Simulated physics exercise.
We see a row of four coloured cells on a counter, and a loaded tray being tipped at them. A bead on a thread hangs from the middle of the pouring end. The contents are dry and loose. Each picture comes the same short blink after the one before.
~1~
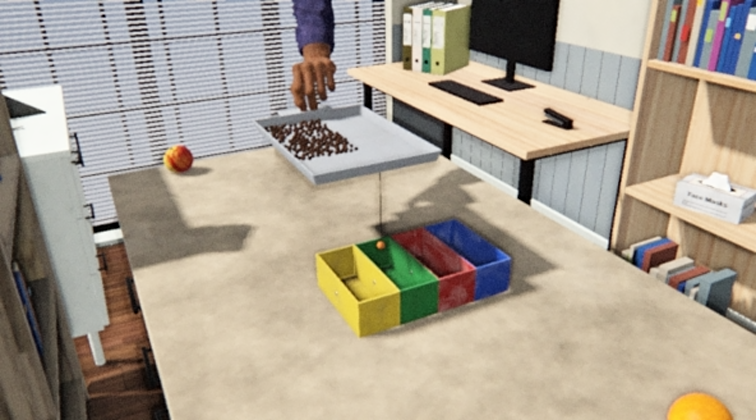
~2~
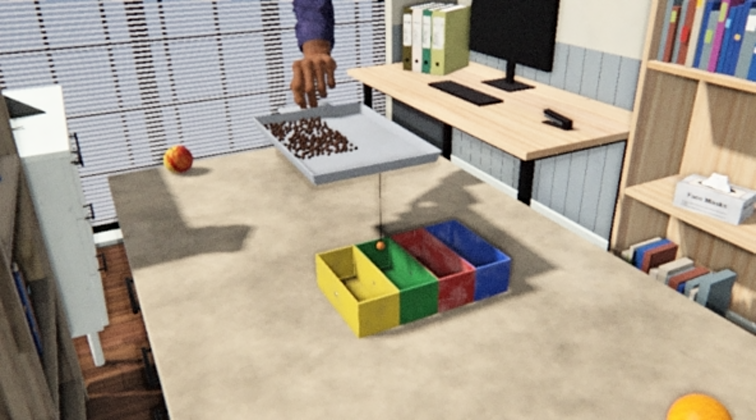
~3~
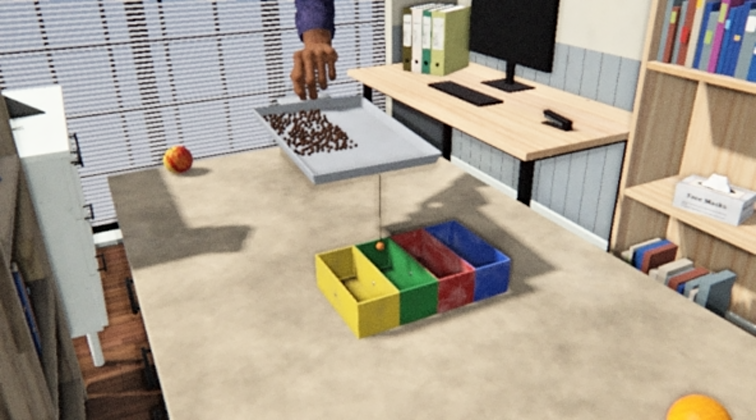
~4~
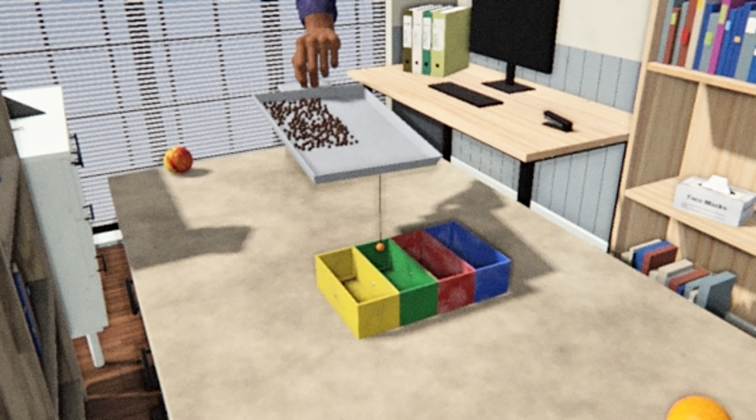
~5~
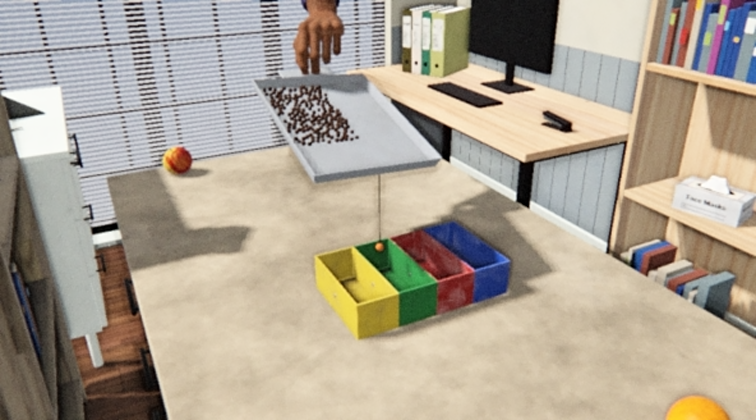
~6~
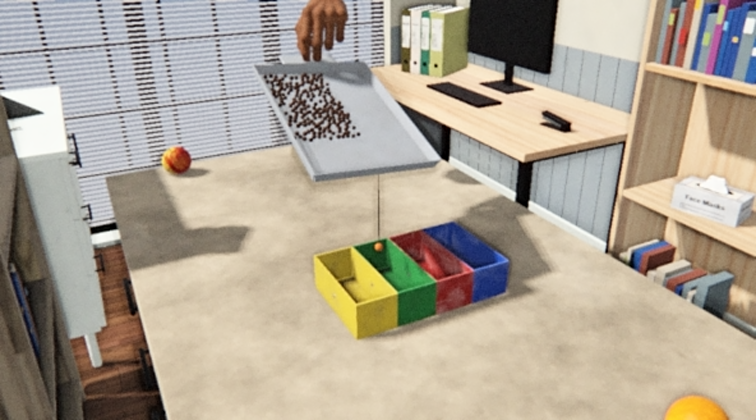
The clip opens with a hand at the far end of a gray tray of small brown pieces, held nearly level above yellow, green, red and blue cells, a bead hanging on a thread. The hand rises and the tray's far end lifts steadily into a clear slant, the pieces staying on it.
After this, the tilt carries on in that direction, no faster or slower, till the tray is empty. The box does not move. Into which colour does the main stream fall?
Fullest: The red cell.
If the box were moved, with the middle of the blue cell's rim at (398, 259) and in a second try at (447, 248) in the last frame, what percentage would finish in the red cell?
About 10 and 40 per cent.
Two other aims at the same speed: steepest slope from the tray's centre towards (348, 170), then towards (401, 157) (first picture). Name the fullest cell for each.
The first try: The yellow cell. The second: That red cell.
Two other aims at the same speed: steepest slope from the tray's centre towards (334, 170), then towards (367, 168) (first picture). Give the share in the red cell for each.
About 0 and 0 per cent.
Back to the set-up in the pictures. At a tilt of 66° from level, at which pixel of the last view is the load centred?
At about (402, 176).
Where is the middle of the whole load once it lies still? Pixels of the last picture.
Near (431, 293).
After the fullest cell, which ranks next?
It is the green cell.
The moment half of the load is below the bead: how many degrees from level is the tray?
Near 85 degrees.
Just after the last frame, tray tipped steeply; roughly two thirds on the tray; about a tenth in the green cell; just a few in the red cell; just a few in the yellow cell; roughly a third falling or outside the box.
A moment on, tray tipped past a quarter turn; about a tenth on the tray; roughly a quarter in the red cell; roughly a quarter in the green cell; about a tenth in the blue cell; just a few in the yellow cell; roughly a quarter falling or outside the box.
Further on, tray tipped past a quarter turn; roughly half in the red cell; roughly a third in the green cell; about a tenth in the blue cell; just a few in the yellow cell; about a tenth falling or outside the box.
When it is over, tray tipped past a quarter turn; roughly half in the red cell; roughly a third in the green cell; about a tenth in the blue cell; just a few in the yellow cell; about a tenth outside the box.
